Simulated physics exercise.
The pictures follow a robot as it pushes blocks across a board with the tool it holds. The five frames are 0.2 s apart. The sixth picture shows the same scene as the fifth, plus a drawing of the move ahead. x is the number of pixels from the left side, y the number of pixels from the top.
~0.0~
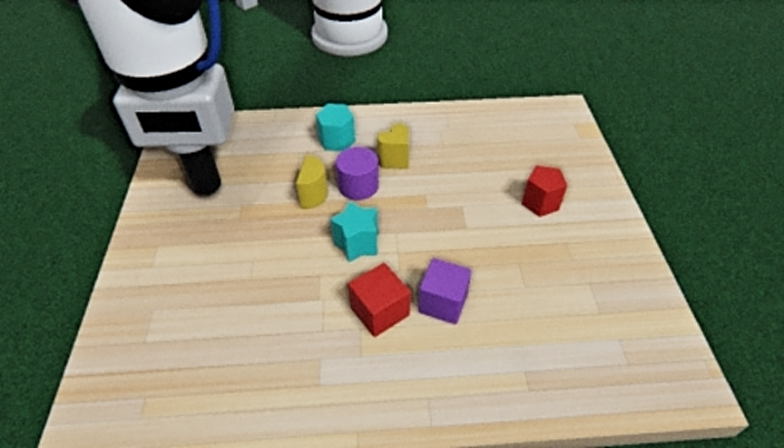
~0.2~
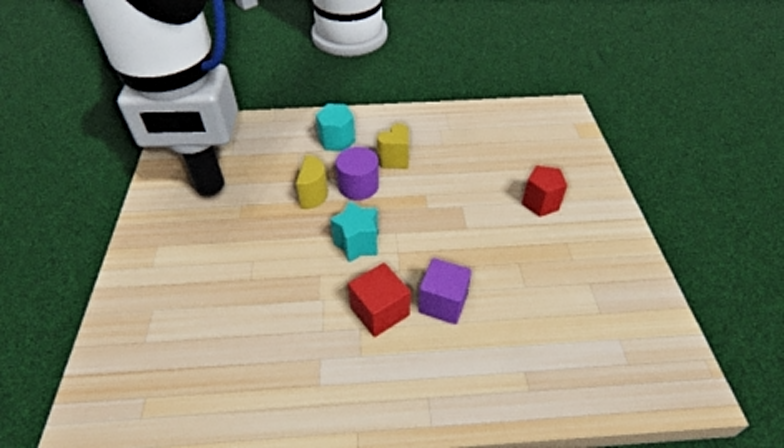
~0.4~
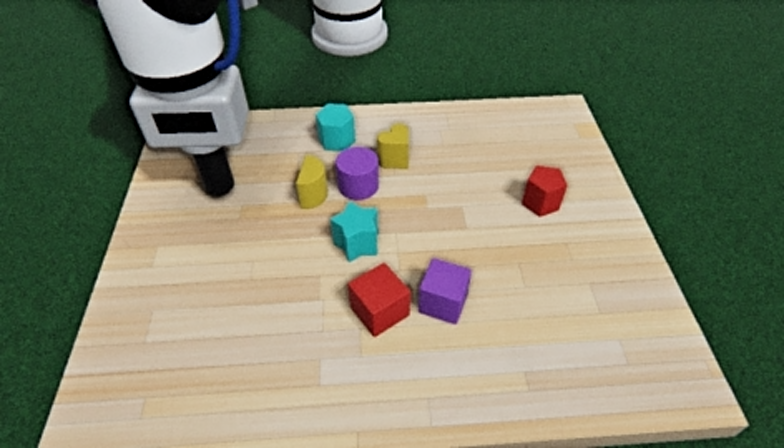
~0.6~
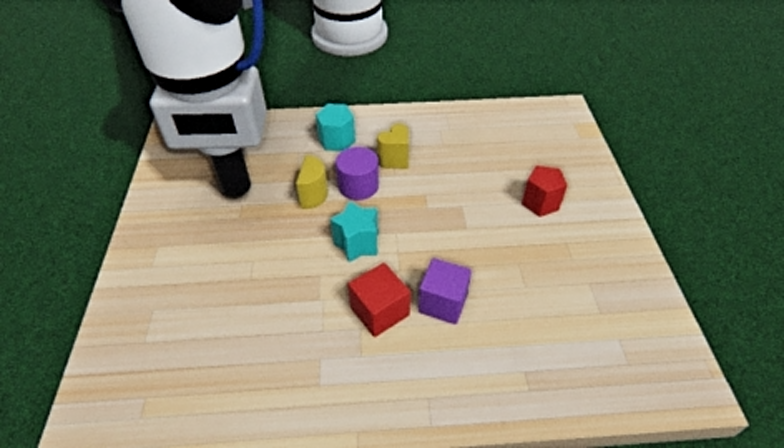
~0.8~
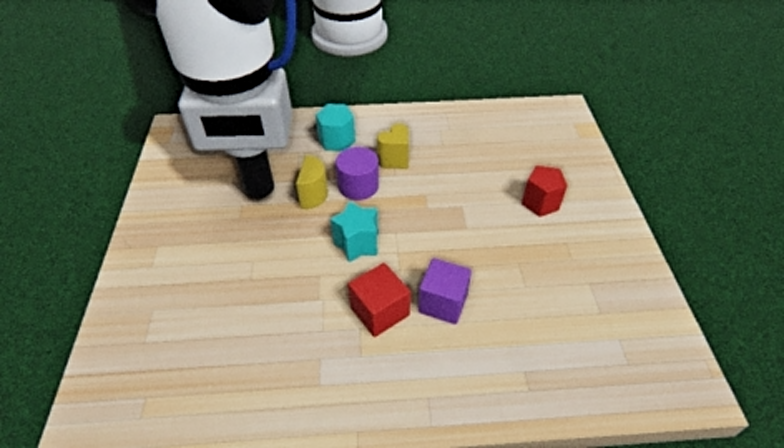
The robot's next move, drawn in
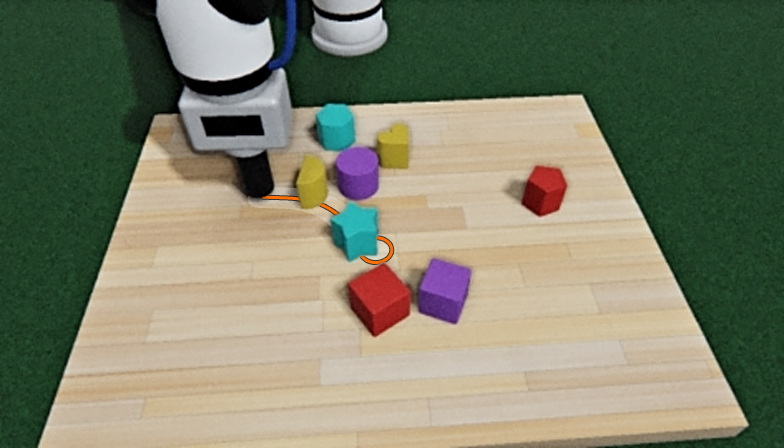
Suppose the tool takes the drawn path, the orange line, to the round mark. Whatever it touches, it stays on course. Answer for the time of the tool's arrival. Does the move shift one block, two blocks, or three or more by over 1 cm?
It looks like three or more blocks will be pushed more than about 1 cm.
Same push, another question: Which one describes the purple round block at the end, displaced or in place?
At the end of the path, the purple round block has moved off its old spot.
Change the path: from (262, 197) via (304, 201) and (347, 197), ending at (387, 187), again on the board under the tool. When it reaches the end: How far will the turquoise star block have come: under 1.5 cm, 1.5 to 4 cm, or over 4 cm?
Shift: Under 1.5 cm.
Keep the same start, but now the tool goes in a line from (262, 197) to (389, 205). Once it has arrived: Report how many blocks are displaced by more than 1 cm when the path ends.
Total moved: Three or more.
The line goes from (262, 197) by way of (309, 201) and (345, 221) to (376, 250).
On the path given first. One third of the way, tool at (307, 192); yellow half-round block at (329, 168), turned 30° anticlockwise; purple round block at (362, 159).
Two thirds of the way, tool at (344, 212); yellow half-round block at (352, 174), turned 55° anticlockwise; turquoise star block at (358, 222); purple round block at (377, 156).
At the end, tool at (376, 241); yellow half-round block at (352, 174), turned 55° anticlockwise; turquoise star block at (371, 252), turned 60° clockwise; purple round block at (377, 156); red square block at (380, 291).
